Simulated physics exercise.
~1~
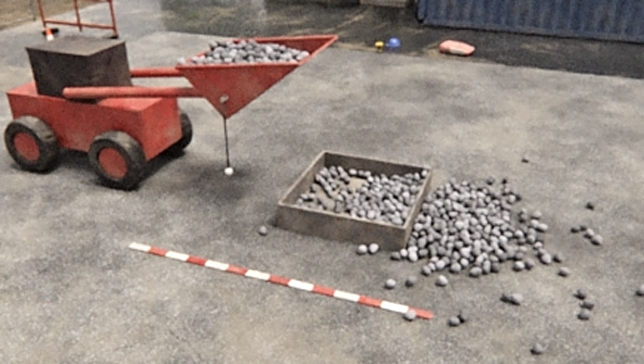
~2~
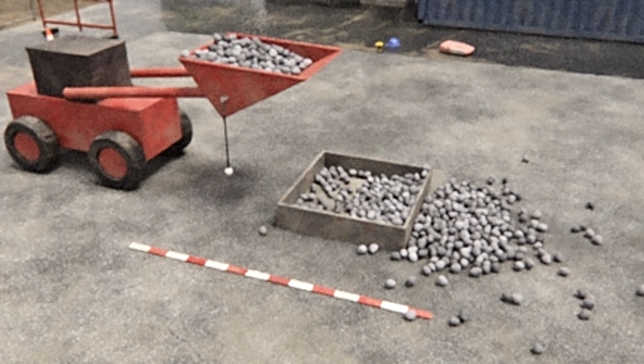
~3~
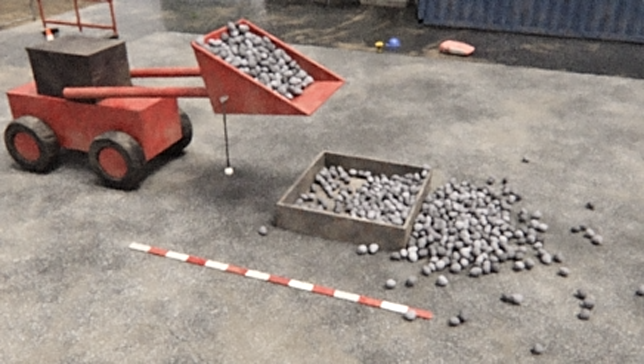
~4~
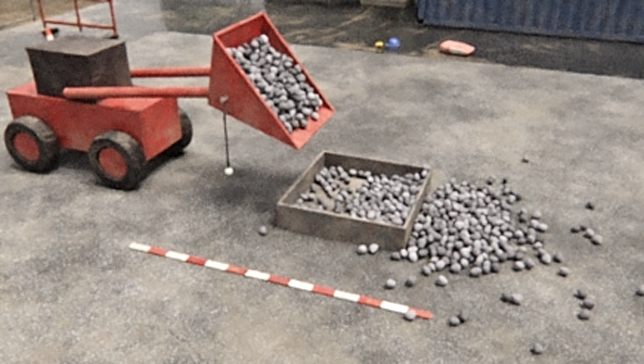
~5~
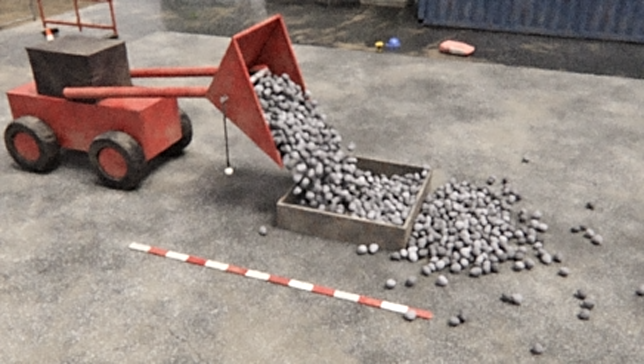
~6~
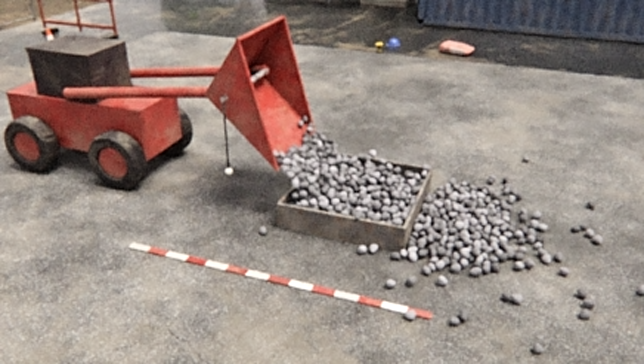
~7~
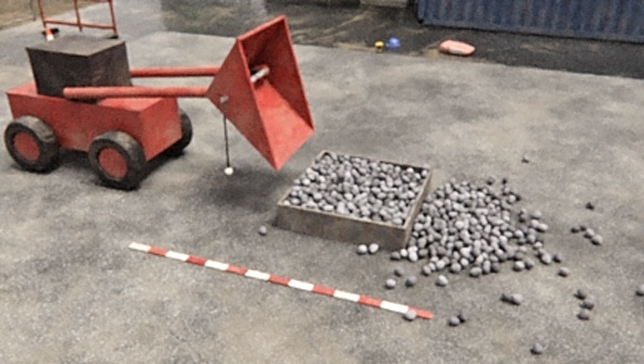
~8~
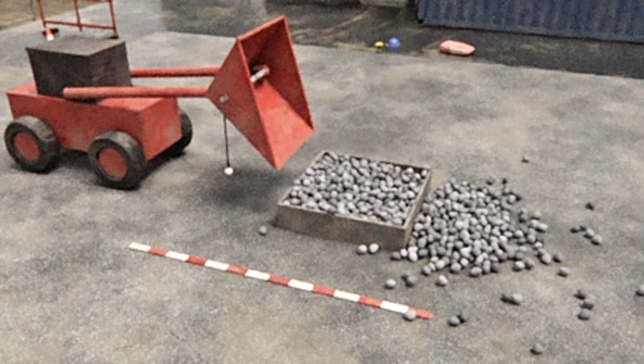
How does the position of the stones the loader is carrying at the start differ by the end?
At the start they sit up in the raised red bucket, and by the end they lie lower and farther to the right, in the open bin.
